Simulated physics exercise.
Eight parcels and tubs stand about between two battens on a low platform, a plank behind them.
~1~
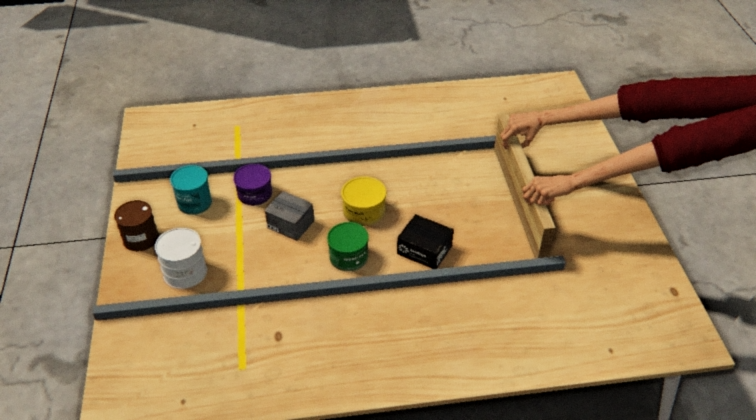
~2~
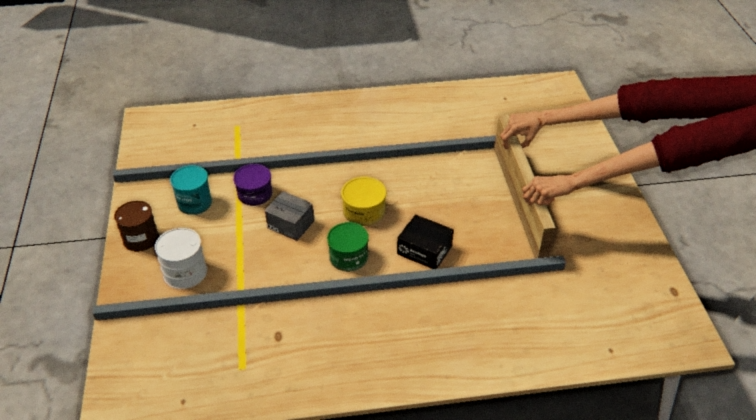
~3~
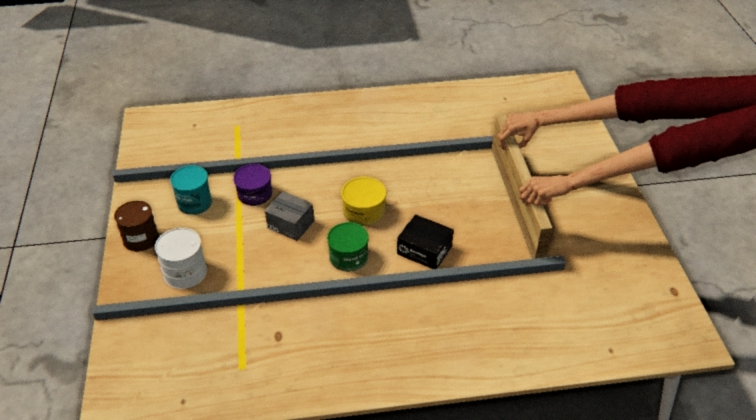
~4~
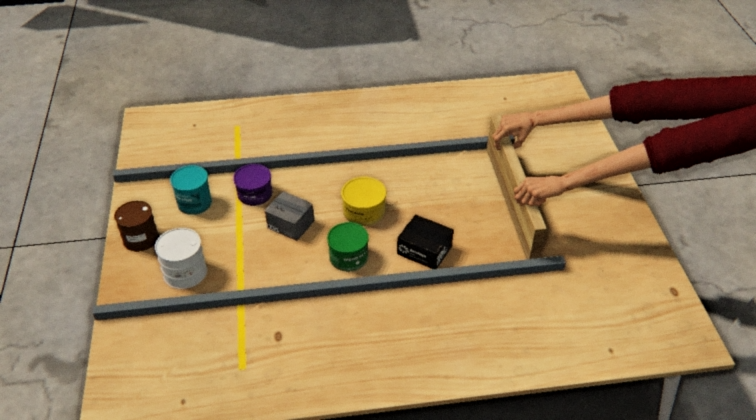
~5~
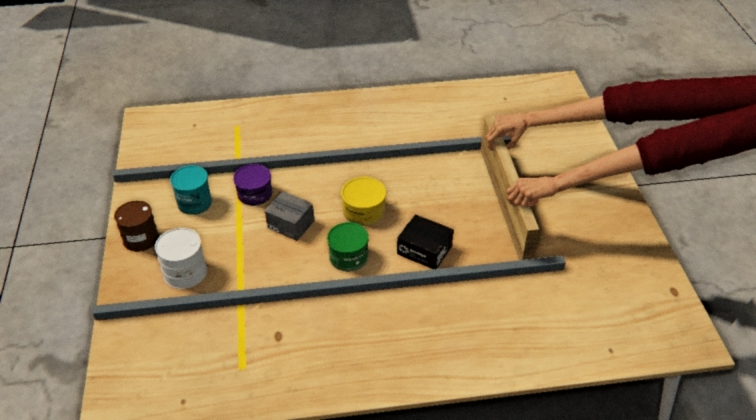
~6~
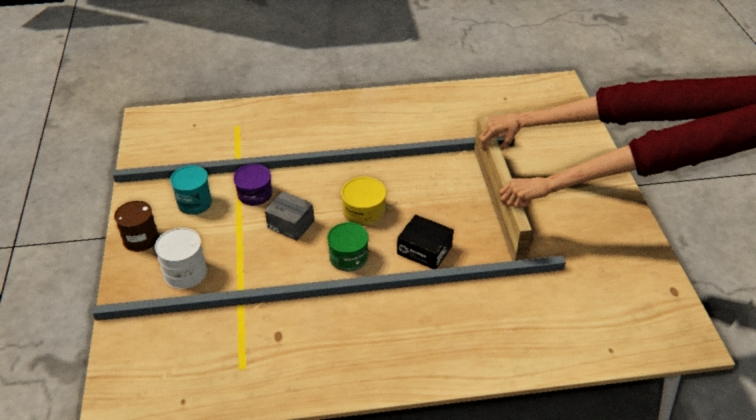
Hands sliding a wooden plank slightly left between two rails on a wooden board, while eight tubs and boxes stand still.
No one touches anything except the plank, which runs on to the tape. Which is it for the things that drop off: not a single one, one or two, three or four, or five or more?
It ends with every one still up.
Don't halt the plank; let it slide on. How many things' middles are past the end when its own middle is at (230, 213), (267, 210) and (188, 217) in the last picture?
Taking the places in turn, the counts are 0, 0 and 1.
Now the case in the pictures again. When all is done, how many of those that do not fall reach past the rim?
0, I think.
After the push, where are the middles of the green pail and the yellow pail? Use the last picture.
Final pixels, roughly: (172, 269) for the first, (216, 215) for the other.
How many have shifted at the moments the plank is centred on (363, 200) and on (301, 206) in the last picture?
First 3, then 4.
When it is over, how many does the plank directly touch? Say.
3 in contact.
Early on, none off yet; brown canister at rest near (137, 226); white canister at rest near (182, 258); turquoise pail at rest near (192, 191).
Finally, the number that fall off is zero.
